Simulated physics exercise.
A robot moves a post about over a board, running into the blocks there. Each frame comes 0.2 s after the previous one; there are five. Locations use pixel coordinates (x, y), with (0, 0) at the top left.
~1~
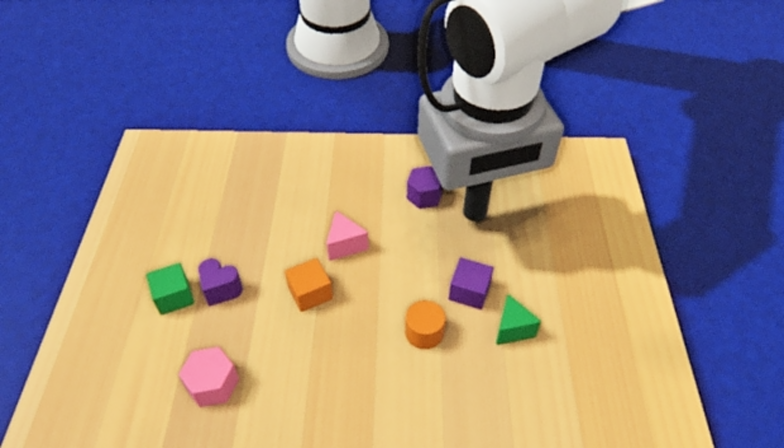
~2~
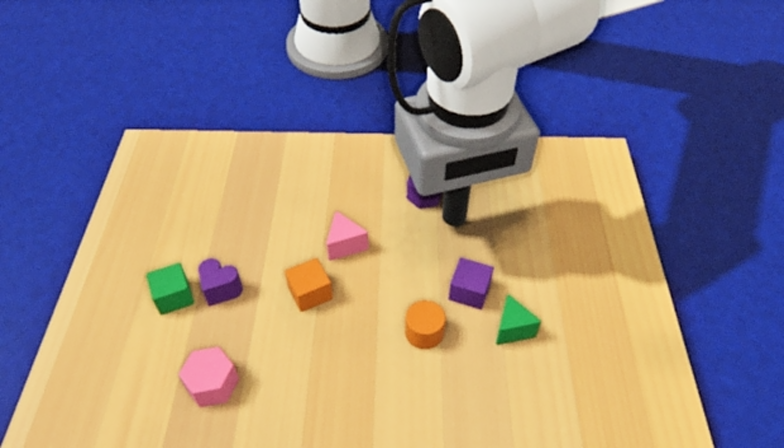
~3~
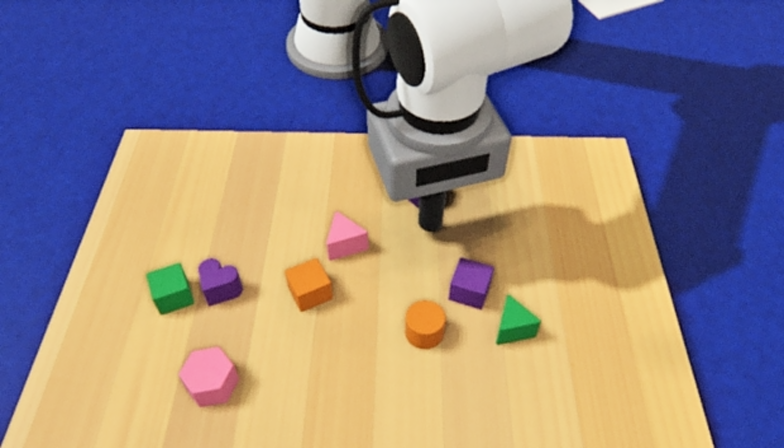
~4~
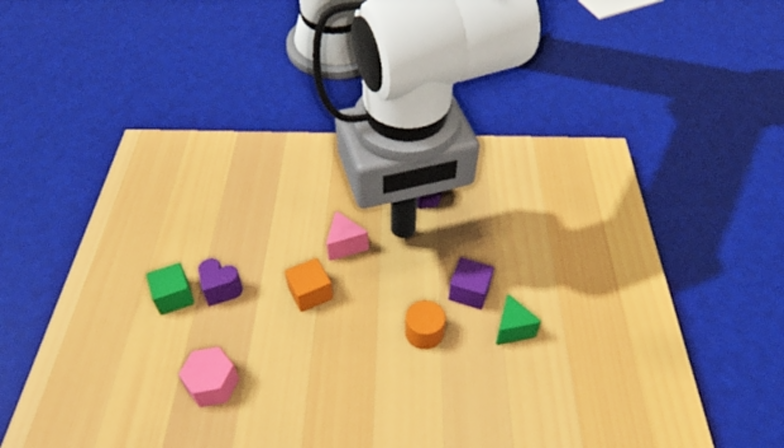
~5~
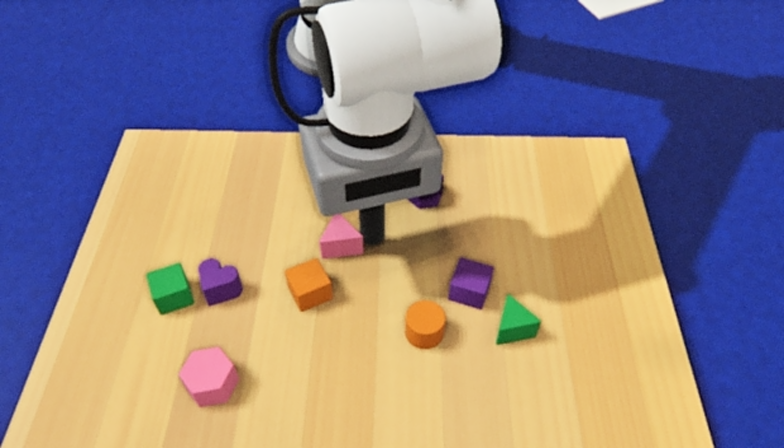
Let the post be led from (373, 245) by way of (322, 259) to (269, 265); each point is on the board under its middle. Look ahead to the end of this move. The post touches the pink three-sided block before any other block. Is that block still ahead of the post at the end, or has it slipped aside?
I'd say the pink three-sided block has slipped off and sits beside or behind the post.
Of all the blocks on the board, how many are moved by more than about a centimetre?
Shifted over 1 cm: One.
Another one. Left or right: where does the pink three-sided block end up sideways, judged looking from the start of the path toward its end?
The shift is rightward.
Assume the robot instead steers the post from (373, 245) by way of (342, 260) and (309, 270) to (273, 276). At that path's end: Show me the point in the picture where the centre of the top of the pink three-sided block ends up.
(296, 233)
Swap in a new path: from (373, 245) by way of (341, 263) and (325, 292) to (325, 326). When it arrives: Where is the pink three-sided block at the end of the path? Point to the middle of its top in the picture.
Around pixel (316, 236).
What follows on the original path. One third of the way, post at (338, 245); pink three-sided block at (313, 232), turned 50° clockwise.
Two thirds of the way, post at (303, 253); pink three-sided block at (283, 232), turned 95° clockwise.
At the end, post at (267, 255); orange square in place; pink three-sided block at (268, 227), turned 125° clockwise.
